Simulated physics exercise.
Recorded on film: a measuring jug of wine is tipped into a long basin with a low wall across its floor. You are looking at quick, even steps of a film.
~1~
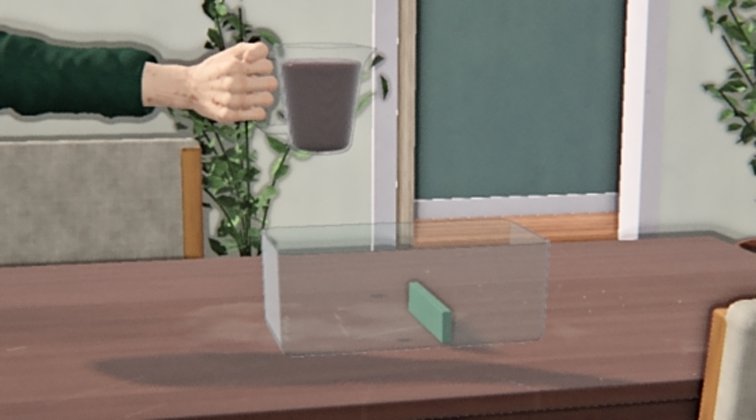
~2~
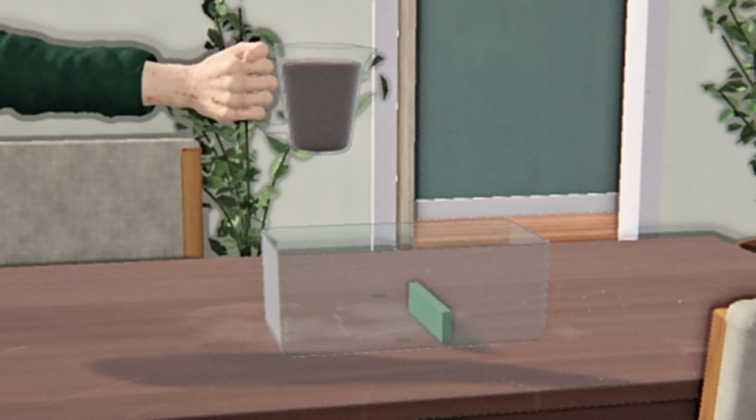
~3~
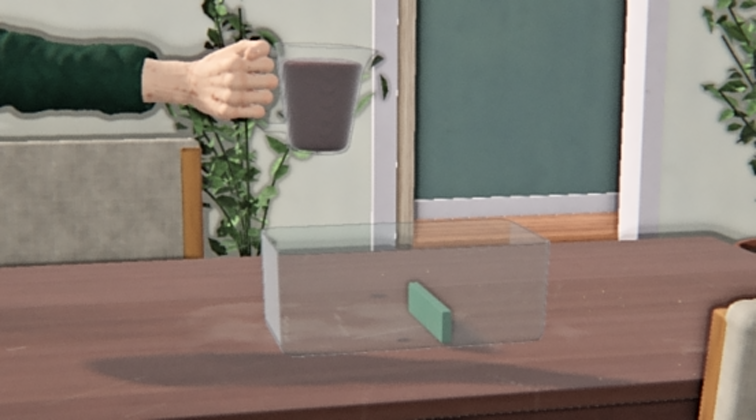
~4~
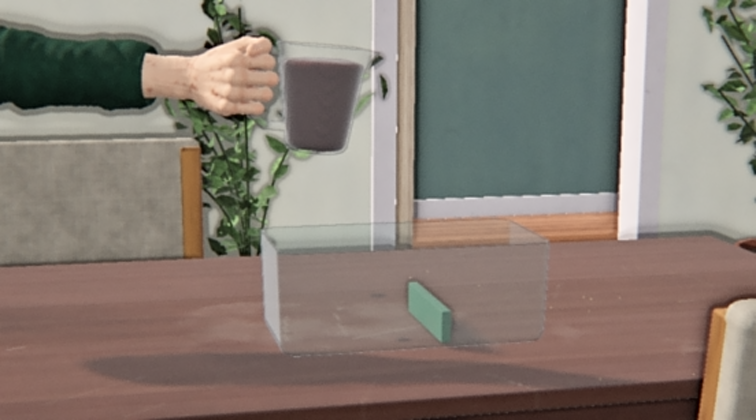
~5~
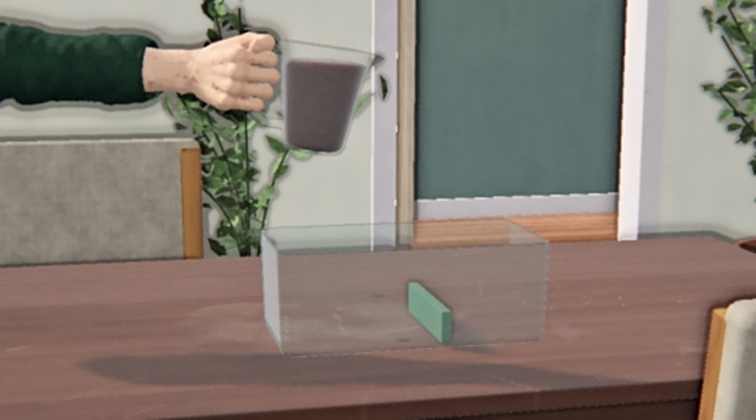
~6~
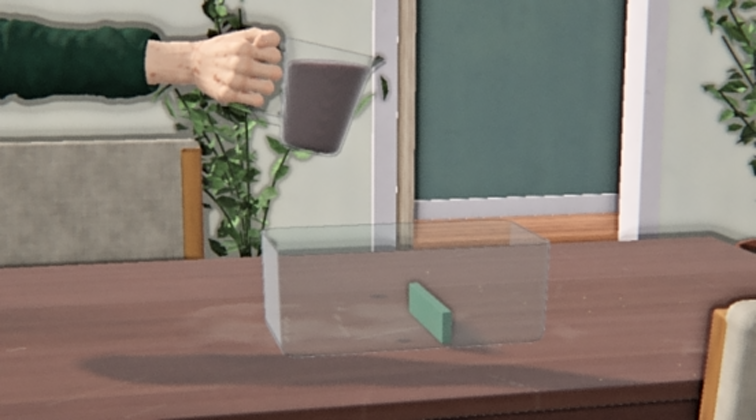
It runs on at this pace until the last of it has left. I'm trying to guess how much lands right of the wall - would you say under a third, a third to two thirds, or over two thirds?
I would say a third to two thirds.
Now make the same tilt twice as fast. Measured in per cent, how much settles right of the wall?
Roughly 30 %.
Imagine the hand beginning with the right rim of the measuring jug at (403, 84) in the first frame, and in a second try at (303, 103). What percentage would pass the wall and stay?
First try: 80 percent; second try: 5 percent.
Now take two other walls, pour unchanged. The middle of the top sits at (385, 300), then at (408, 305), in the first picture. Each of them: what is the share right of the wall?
Try 1: Some 90 %; try 2: 80 %.
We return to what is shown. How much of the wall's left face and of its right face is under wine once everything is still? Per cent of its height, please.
The left part 20 per cent, the right part 40.
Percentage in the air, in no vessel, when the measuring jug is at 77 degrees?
Estimated at 25 per cent or so.
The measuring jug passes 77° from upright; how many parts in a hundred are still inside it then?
70 %.
A moment on, the measuring jug is tipped on its side and 70 per cent is still to pour, 0 is left of the wall and 5 right of it.
Next, the measuring jug is tipped right over and 12 per cent is still to pour, 20 is left of the wall and 45 right of it.
Then the measuring jug is tipped right over and 0 per cent is still to pour, 46 is left of the wall and 52 right of it.
Later the measuring jug is tipped right over and 0 per cent is still to pour, 46 is left of the wall and 53 right of it.
In the end 46 per cent lies left of the wall, 53 right of it and 2 outside.
